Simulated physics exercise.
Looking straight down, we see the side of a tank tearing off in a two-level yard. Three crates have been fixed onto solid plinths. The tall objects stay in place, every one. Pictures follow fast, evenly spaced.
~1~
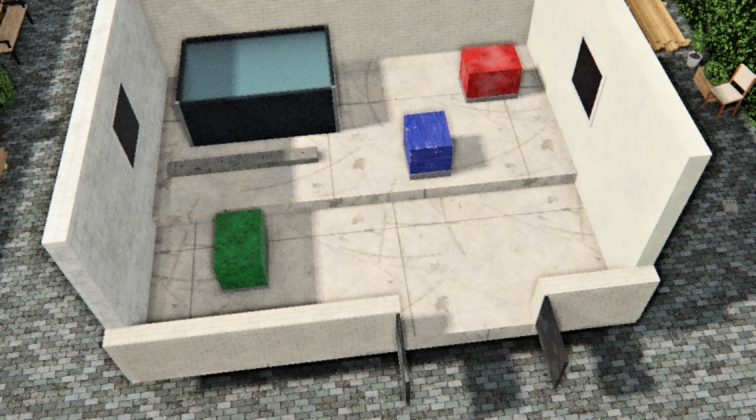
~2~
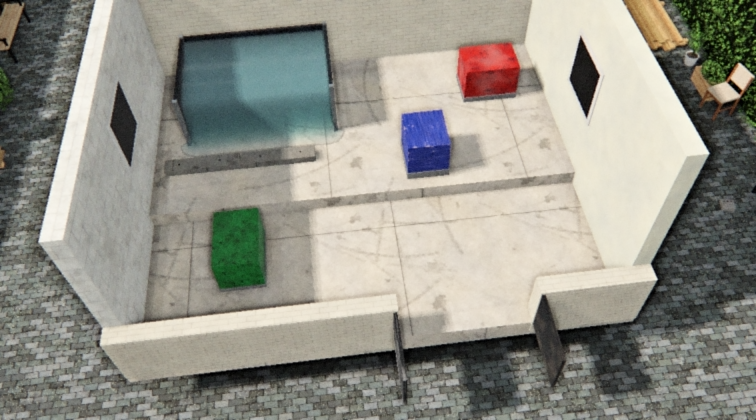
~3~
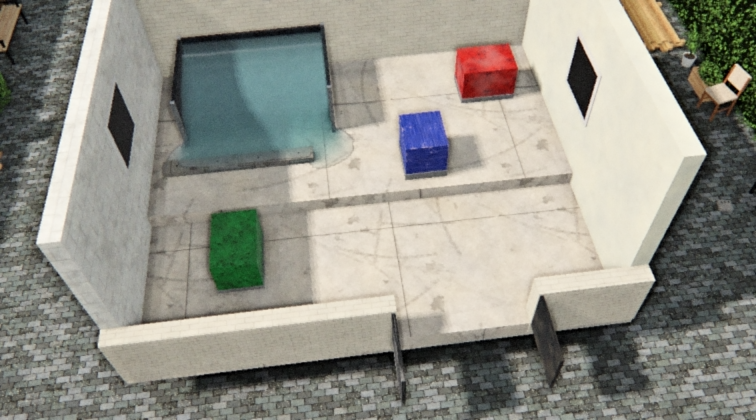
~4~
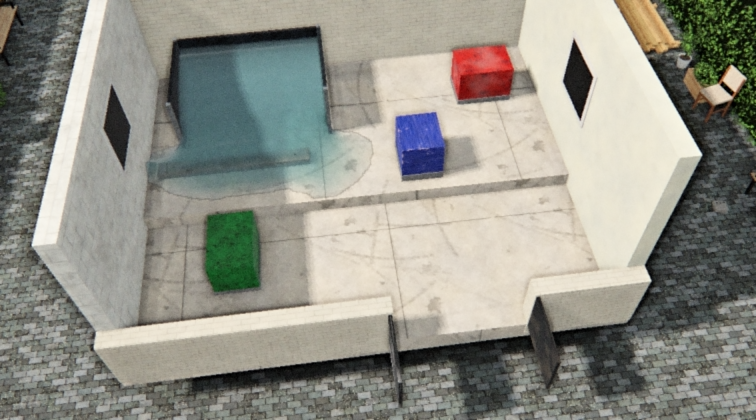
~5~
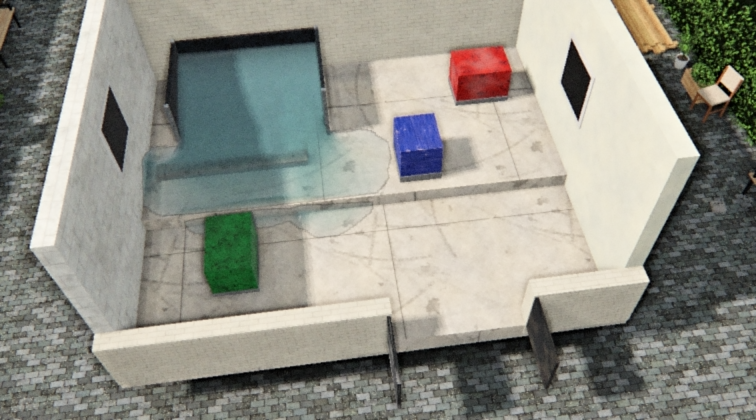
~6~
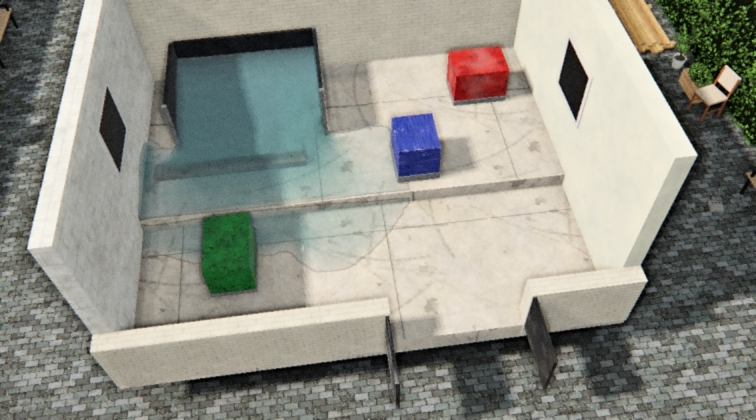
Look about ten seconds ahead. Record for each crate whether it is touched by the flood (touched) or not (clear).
Record: Red crate clear, blue crate touched, green crate touched.
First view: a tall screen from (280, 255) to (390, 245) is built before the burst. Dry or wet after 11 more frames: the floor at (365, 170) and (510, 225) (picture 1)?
Reached, reached.
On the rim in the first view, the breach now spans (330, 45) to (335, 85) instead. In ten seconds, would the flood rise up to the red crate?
In that case the red crate is flooded.
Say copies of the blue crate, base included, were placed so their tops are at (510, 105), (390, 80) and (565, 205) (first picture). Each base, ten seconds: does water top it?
Crate by crate: Is not reached; is not reached; gets flooded.
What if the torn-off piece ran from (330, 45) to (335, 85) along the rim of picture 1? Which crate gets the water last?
It's the crate marked green.
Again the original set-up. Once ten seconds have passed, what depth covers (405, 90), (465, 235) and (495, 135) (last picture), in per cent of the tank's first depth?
2, 12 and 2 per cent, roughly.
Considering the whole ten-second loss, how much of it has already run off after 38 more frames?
Roughly 60 percent of it.
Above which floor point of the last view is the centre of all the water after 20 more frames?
My guess is about (290, 215).
A moment on, water covers 55 % of the floor; the red crate not reached, the blue crate water round its plinth, the green crate water round its plinth.
Next, water covers 65 % of the floor; the red crate not reached, the blue crate water round its plinth, the green crate water round its plinth.
Then, water covers 65 % of the floor; the red crate water round its plinth, the blue crate water round its plinth, the green crate water round its plinth.
Later, water covers 75 % of the floor; the red crate water round its plinth, the blue crate water round its plinth, the green crate water round its plinth.
In the end, water covers 80 % of the floor; the red crate stayed above the water, the blue crate was topped, the green crate was topped.
